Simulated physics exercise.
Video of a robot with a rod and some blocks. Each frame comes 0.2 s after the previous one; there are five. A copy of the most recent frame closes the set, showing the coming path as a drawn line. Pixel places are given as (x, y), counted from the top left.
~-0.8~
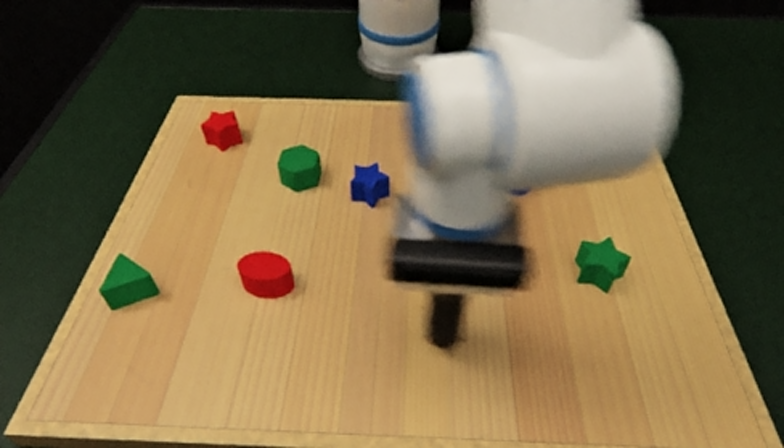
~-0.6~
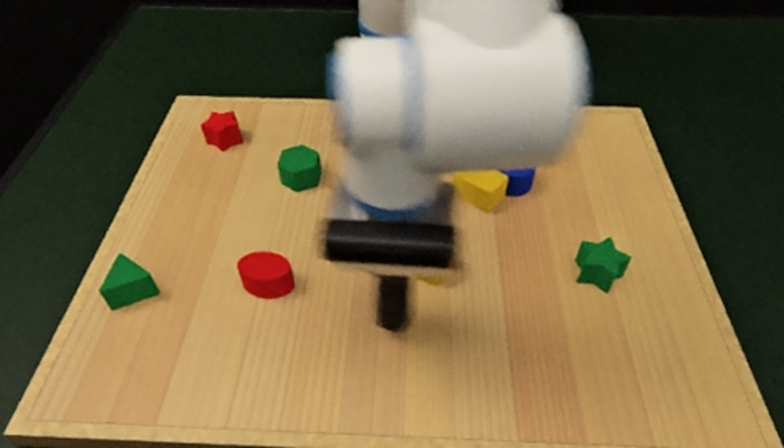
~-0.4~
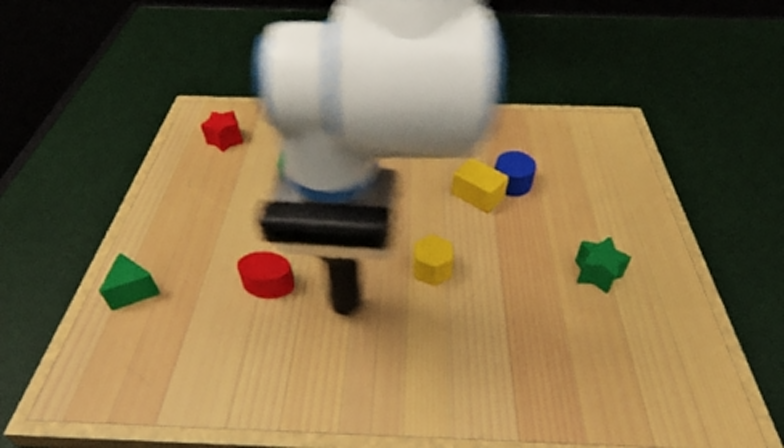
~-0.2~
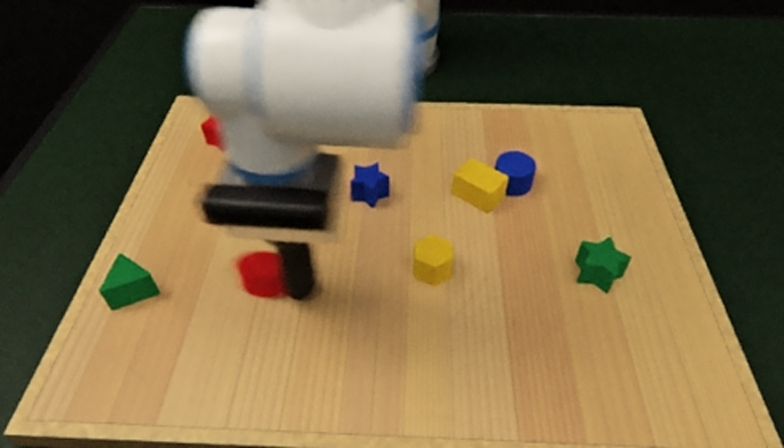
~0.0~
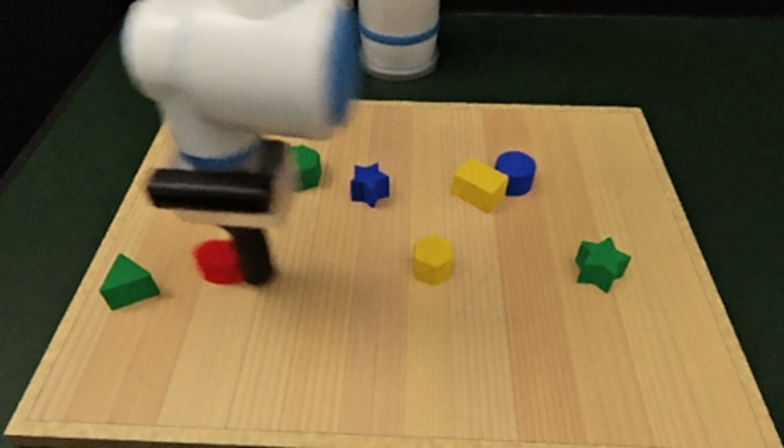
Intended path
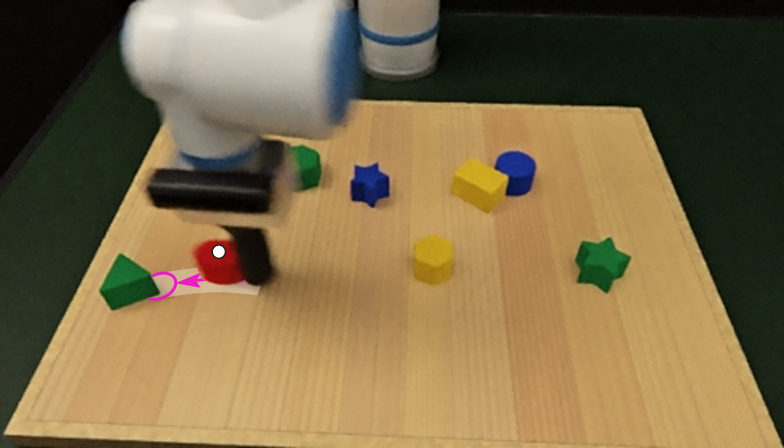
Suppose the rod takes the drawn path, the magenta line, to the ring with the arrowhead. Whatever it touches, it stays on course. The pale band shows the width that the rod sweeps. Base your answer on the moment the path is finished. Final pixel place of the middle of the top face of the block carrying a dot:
The middle of its upper face should be somewhere near (149, 235).
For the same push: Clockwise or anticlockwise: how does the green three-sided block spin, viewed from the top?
From overhead, the rotation is clockwise.
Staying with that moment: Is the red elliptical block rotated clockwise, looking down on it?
Yes, that is what happens.
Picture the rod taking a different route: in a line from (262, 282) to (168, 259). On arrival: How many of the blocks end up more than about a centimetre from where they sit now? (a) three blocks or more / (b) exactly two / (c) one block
I'll go with c - one block.
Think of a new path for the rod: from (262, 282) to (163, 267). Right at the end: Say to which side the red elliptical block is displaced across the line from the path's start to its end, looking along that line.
Well, taking the path from its start to its end as straight ahead, the red elliptical block moves to the right.
The line goes from (262, 282) over (212, 279) to (159, 286); the dot is on the red elliptical block.
The first path, step by step. Halfway along, rod at (208, 271); red elliptical block at (174, 241), turned 25° clockwise.
At the end, rod at (155, 278); green three-sided block at (114, 275), turned 20° clockwise; red elliptical block at (149, 235), turned 75° clockwise.
